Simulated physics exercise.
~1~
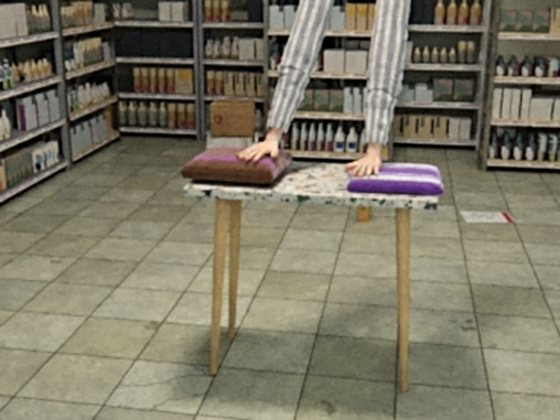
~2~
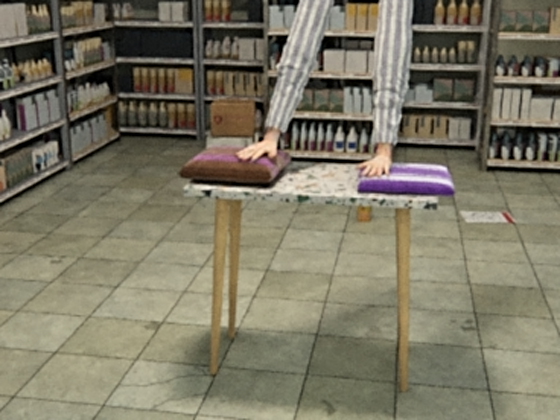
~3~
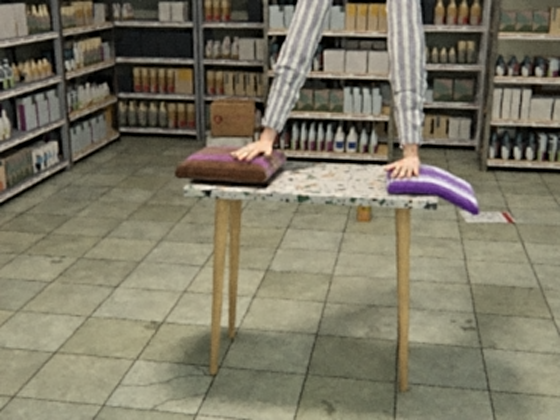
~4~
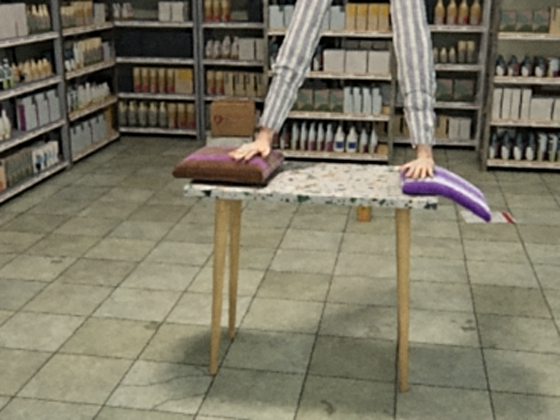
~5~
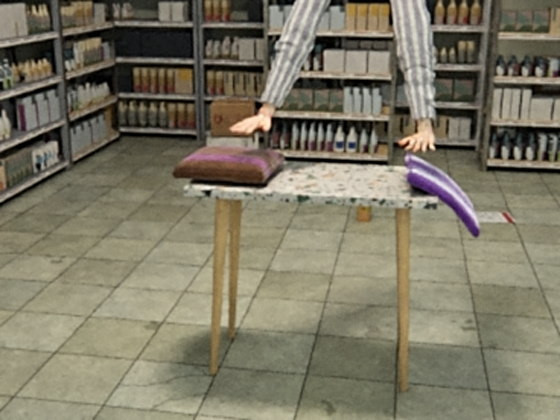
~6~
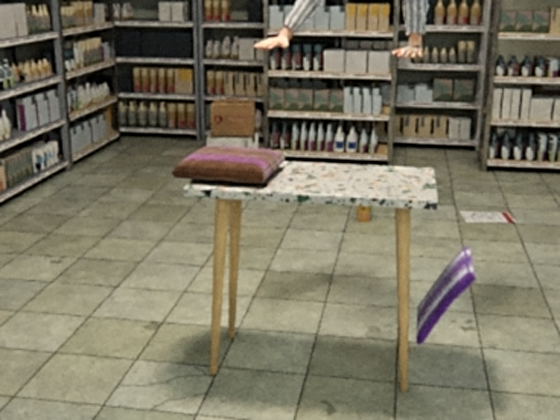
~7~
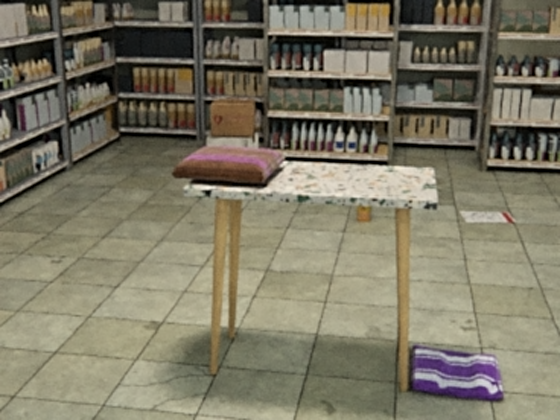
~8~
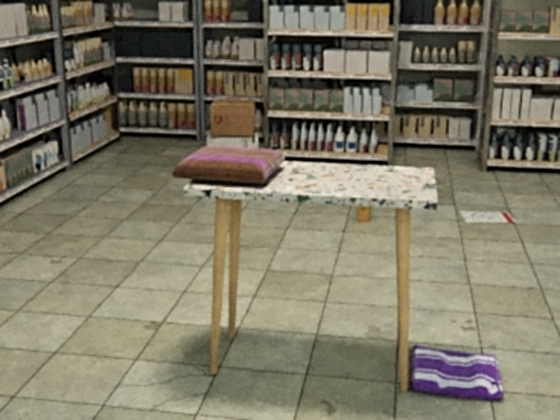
Purple striped cushion sliding off a table's right end under a hand, drooping, then dropping to the floor as a brown cushion stays.
